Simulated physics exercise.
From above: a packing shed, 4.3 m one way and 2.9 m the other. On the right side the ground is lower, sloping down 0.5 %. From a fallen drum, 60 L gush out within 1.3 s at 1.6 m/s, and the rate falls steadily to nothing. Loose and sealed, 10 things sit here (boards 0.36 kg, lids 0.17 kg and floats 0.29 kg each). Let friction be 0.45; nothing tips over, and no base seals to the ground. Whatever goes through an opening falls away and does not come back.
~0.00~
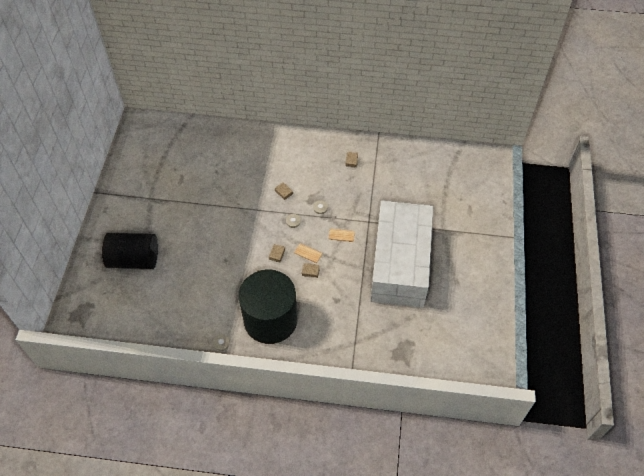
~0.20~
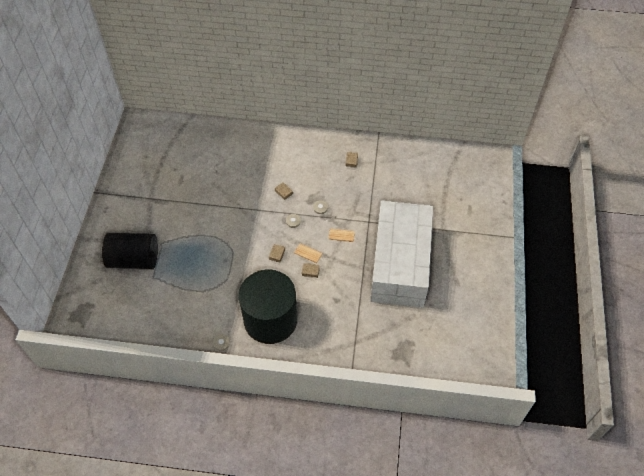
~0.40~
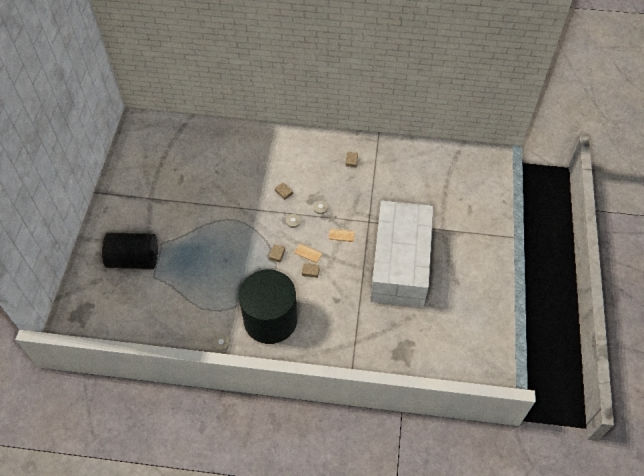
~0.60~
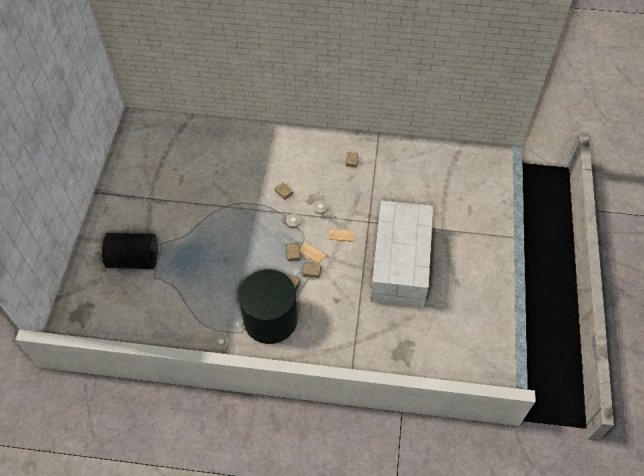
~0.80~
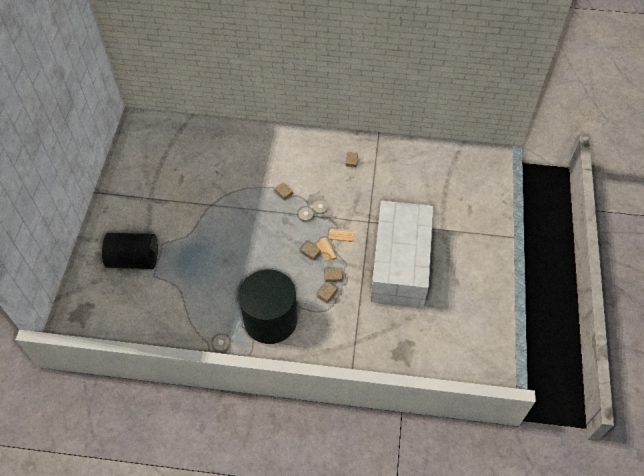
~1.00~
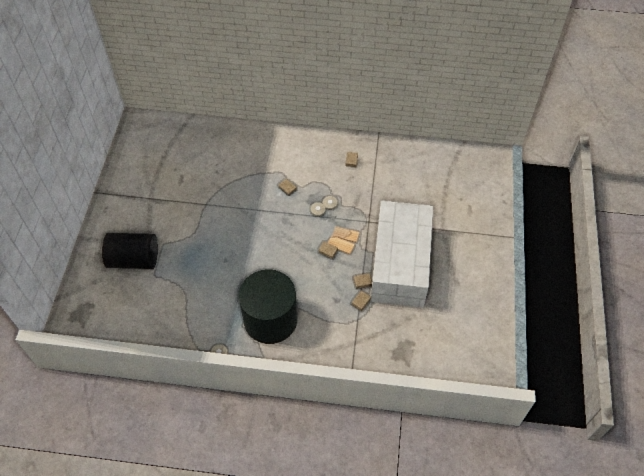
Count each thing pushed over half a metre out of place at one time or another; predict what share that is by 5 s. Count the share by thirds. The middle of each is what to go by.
It is two thirds or beyond.
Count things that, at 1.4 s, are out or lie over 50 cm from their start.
5.
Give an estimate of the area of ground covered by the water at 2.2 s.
The covered patch comes to about 4.0 m2.
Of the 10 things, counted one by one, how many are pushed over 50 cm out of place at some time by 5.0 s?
10.
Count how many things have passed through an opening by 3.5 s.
My tally comes to 1.
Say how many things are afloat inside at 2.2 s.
At that moment it comes to 6.
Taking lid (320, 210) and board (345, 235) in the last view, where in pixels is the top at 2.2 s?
Around (420, 170) and (388, 186).
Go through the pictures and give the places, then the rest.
A float is out of sight; a float at (311, 269) rests on the ground; water covers 0.0 m2; 0 of 10 have shifted, in the first picture.
A float is out of sight; a float at (311, 269), on the bottom; water covers 0.3 m2; 0 of 10 have shifted, in the second picture.
A float is out of sight; a float at (311, 269), on the bottom; 0.8 m2 under water; 0 of 10 have shifted, in the third picture.
A float at (291, 284), on the bottom, 29 cm from its start; a float at (312, 269) rests on the ground; water covers 1.3 m2; 2 of 10 have shifted, in the fourth picture.
A float at (327, 291), on the bottom, 64 cm from its start; a float at (334, 274) rests on the ground, 23 cm from its start; 1.9 m2 under water; 5 of 10 have shifted, in the fifth picture.
A float at (361, 299) rests on the ground, 97 cm from its start; a float at (363, 280), on the bottom, 51 cm from its start; water covers 2.6 m2; 8 of 10 have shifted, in the sixth picture.
After 1.4 s 5 of 10 are over 50 cm from their spots; 6 afloat.
After 2.2 s 9 of 10 are over 50 cm from their spots; 6 afloat.
After 3.5 s 9 of 10 are over 50 cm from their spots; 4 afloat.
After 5.0 s 10 of 10 are over 50 cm from their spots, and 10 have been at some point; 0 afloat.
